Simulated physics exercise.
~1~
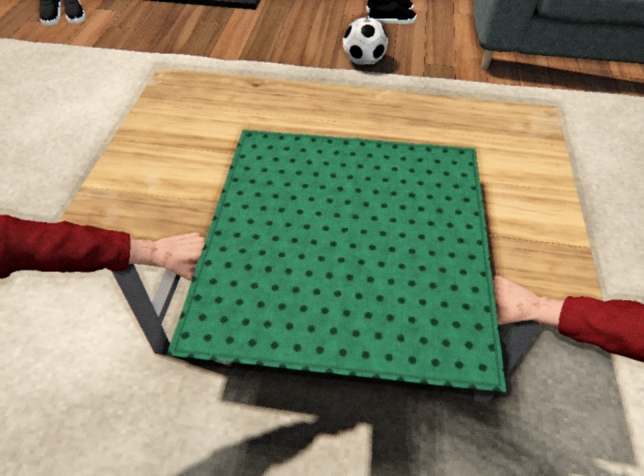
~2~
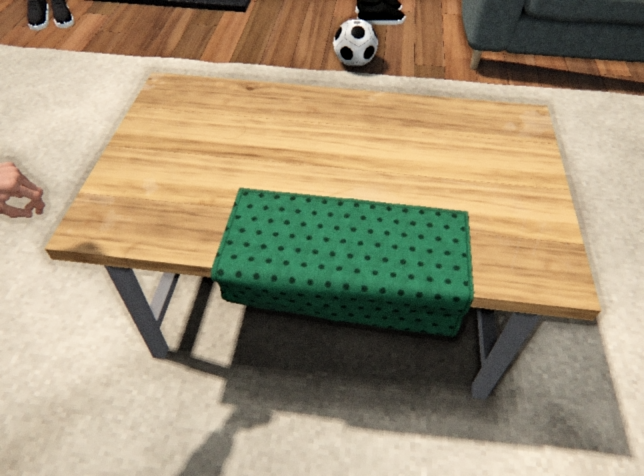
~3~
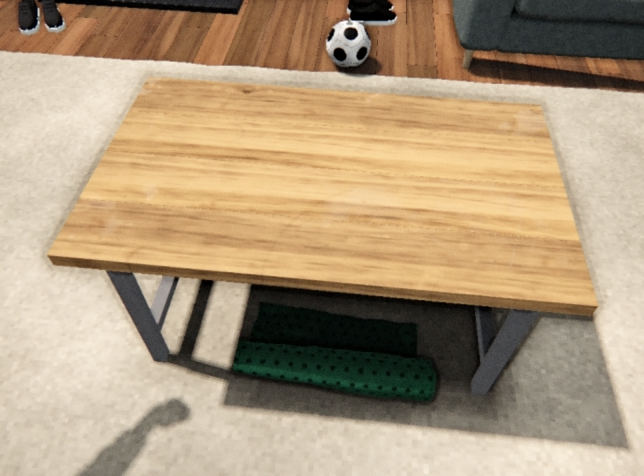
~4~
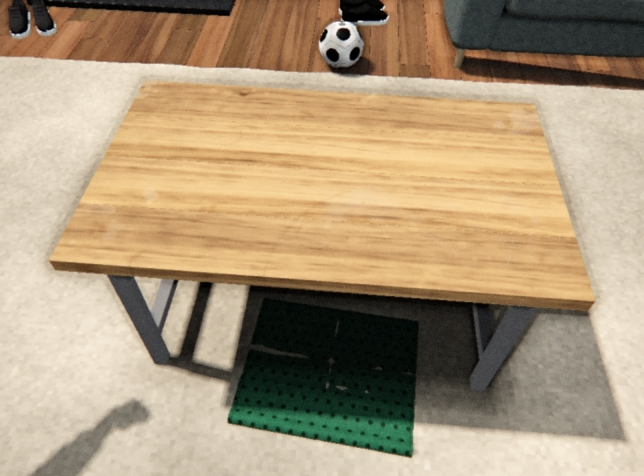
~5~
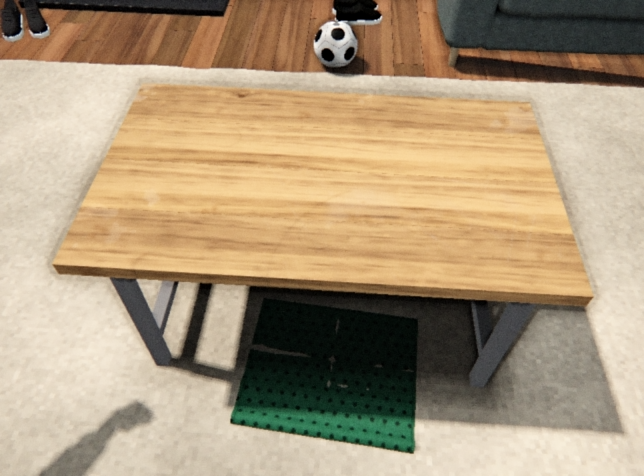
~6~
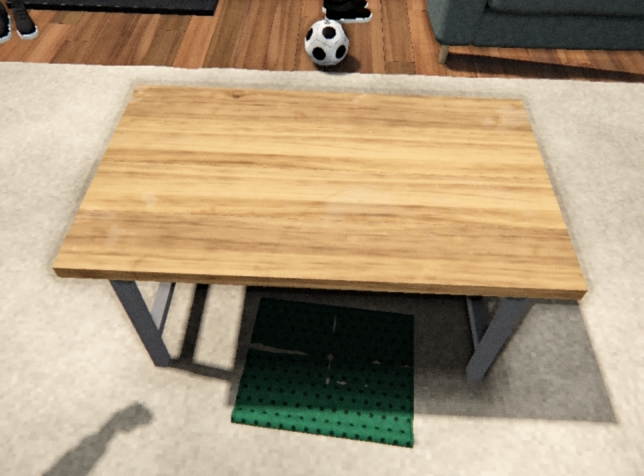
Green dotted cloth released by two hands over a wooden table's near edge, sliding off and settling flat on the pale carpet.
